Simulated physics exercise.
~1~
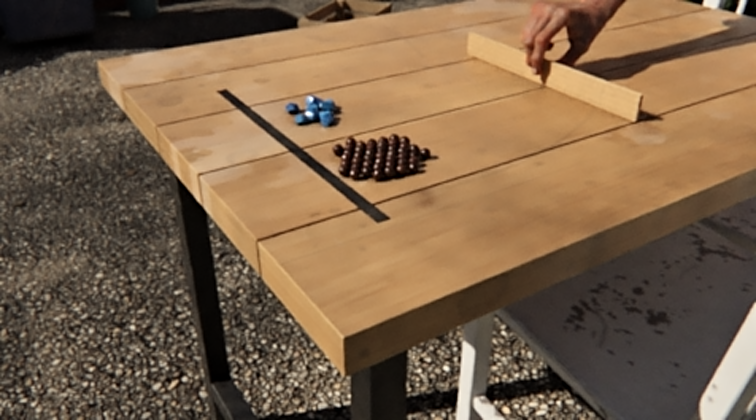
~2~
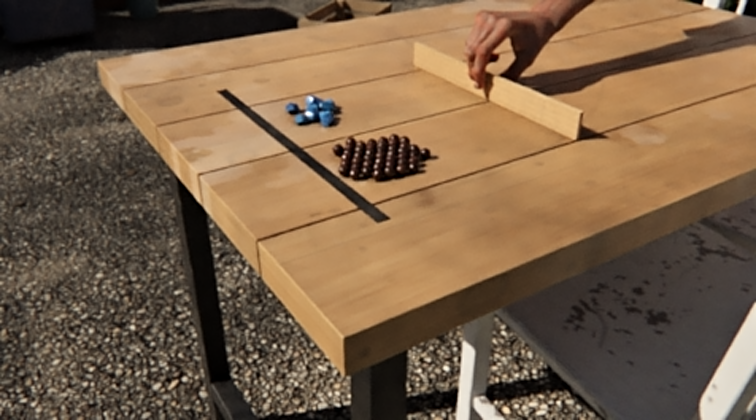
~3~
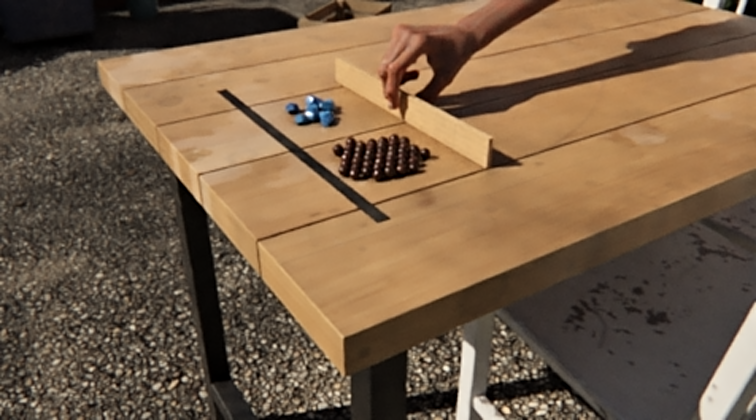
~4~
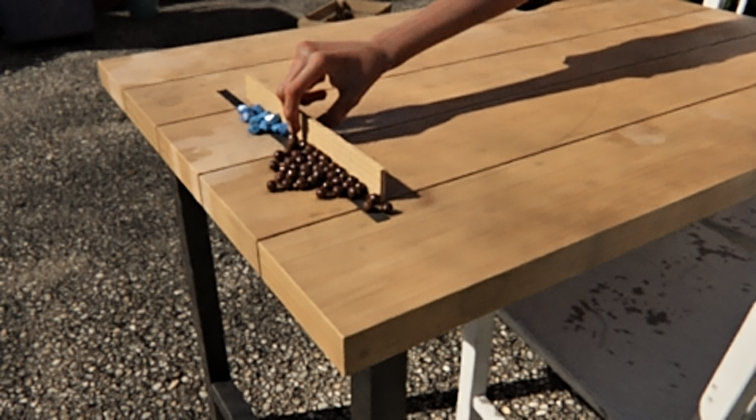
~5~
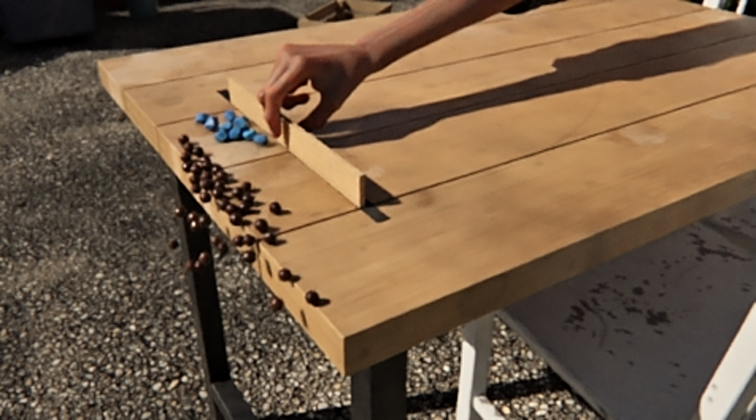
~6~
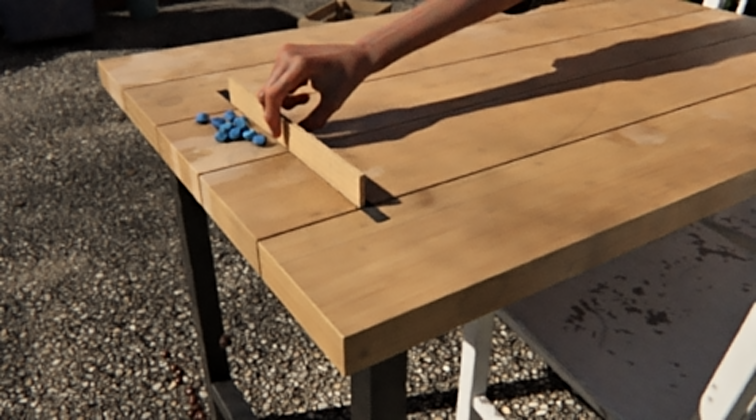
On a wooden table standing over gravel outdoors, a small cluster of blue bits and a larger group of dark brown balls rest beside a line of black tape. A hand slides an upright strip of card leftward across the boards toward them. The card reaches both groups and pushes them over the tape, bunching them together. It stops at the tape, while the brown balls scatter onward and spill over the near left edge. At the end, the brown balls are gone from the tabletop, and the blue bits remain on it beside the still card.
